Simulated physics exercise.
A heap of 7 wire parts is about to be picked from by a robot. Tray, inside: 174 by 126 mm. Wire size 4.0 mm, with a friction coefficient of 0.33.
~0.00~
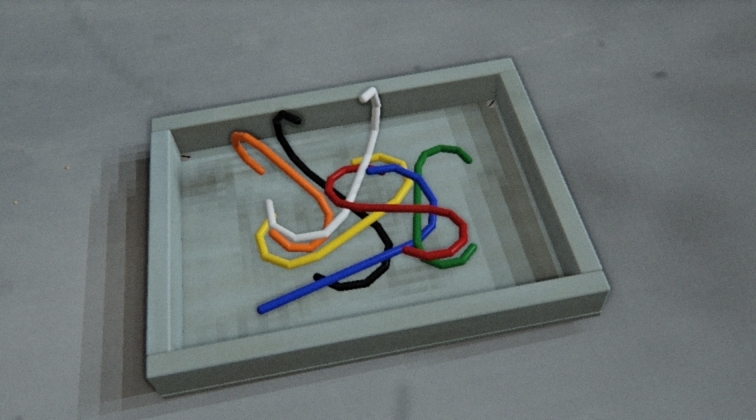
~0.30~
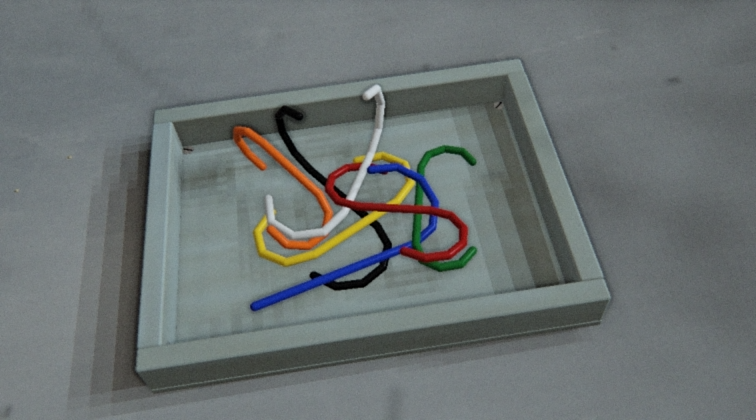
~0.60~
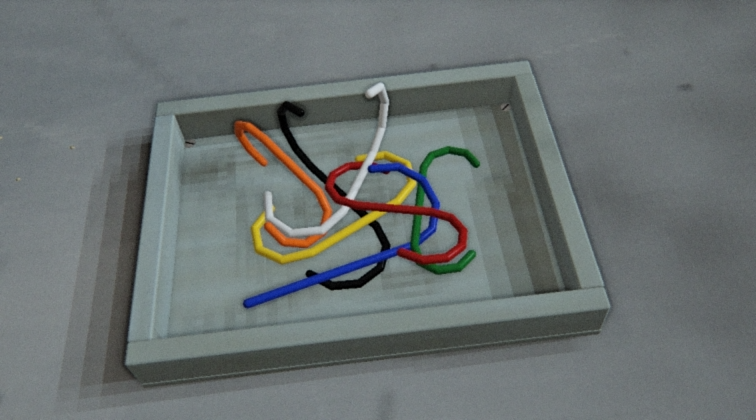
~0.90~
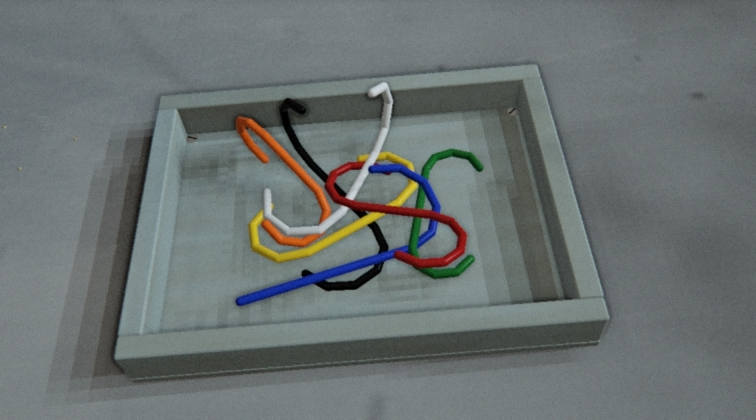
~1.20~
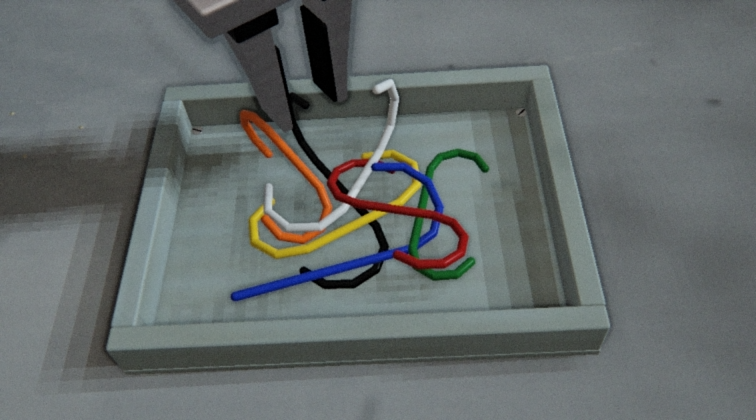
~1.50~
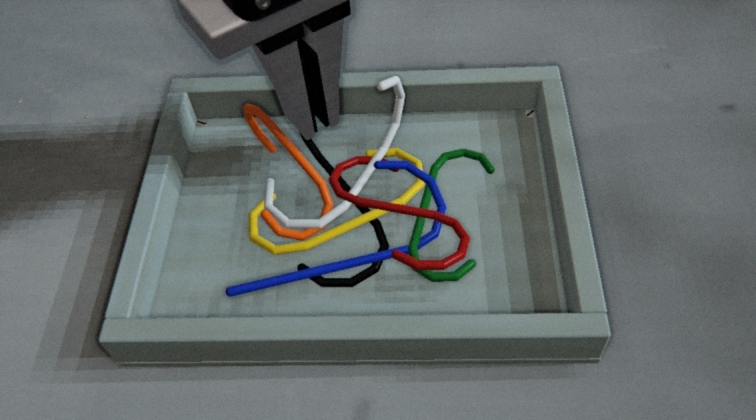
Seven bent, hooked wires lie tangled in a shallow grey-green tray on a grey surface, seen from above at an angle. Orange and black are at the upper left, white at the top, yellow and red in the middle, blue stretching to the lower left, and green at the right. As the view slowly shifts around the tray, a dark two-fingered gripper enters from the top and closes on the black wire.
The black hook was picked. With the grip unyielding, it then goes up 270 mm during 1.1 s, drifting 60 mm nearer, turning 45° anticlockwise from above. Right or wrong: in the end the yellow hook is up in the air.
Right.
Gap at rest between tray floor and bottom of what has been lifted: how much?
Around 190 mm.
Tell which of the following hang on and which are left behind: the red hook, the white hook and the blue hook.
Result: Red hook not raised; white hook raised; blue hook not raised.
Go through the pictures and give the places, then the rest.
The first picture shows fingers out of view, 199 mm above the grip; yellow hook from (354, 163) to (272, 216), passing under blue hook, under white hook, under red hook; black hook from (297, 121) to (317, 277), passing under blue hook, under white hook, under red hook.
The second picture shows fingers out of view, 199 mm above the grip; yellow hook from (357, 161) to (272, 212), passing under blue hook, under white hook, under red hook; red hook from (385, 171) to (404, 251), passing over black hook, over yellow hook, over blue hook.
The third picture shows fingers out of view, 185 mm above the grip; blue hook from (371, 169) to (248, 304), passing over black hook, over yellow hook, over green hook; black hook from (300, 113) to (310, 274), passing under blue hook, under white hook, under red hook.
The fourth picture shows fingers out of view, 99 mm above the grip; green hook from (470, 259) to (479, 168), passing under blue hook, under red hook; white hook from (267, 193) to (372, 93), passing over black hook, over orange hook, over yellow hook.
The fifth picture shows fingers (301, 85) 12 mm above the grip; orange hook from (268, 154) to (265, 219), passing under white hook.
The sixth picture shows fingers (309, 102) closed on the black hook; yellow hook from (369, 154) to (272, 197); black hook from (309, 100) to (302, 268).
By 1.83 s, lowest point more than 20 mm over the tray floor, black hook 58 mm, yellow hook 24 mm.
By 2.11 s, lowest point more than 20 mm over the tray floor, black hook 158 mm, yellow hook 111 mm, white hook 82 mm, red hook 79 mm.
By 2.60 s, lowest point more than 20 mm over the tray floor, black hook 272 mm, white hook 196 mm, yellow hook 195 mm.
Finally, hanging black hook 272 mm, white hook 197 mm, yellow hook 195 mm; the other 4 are down.
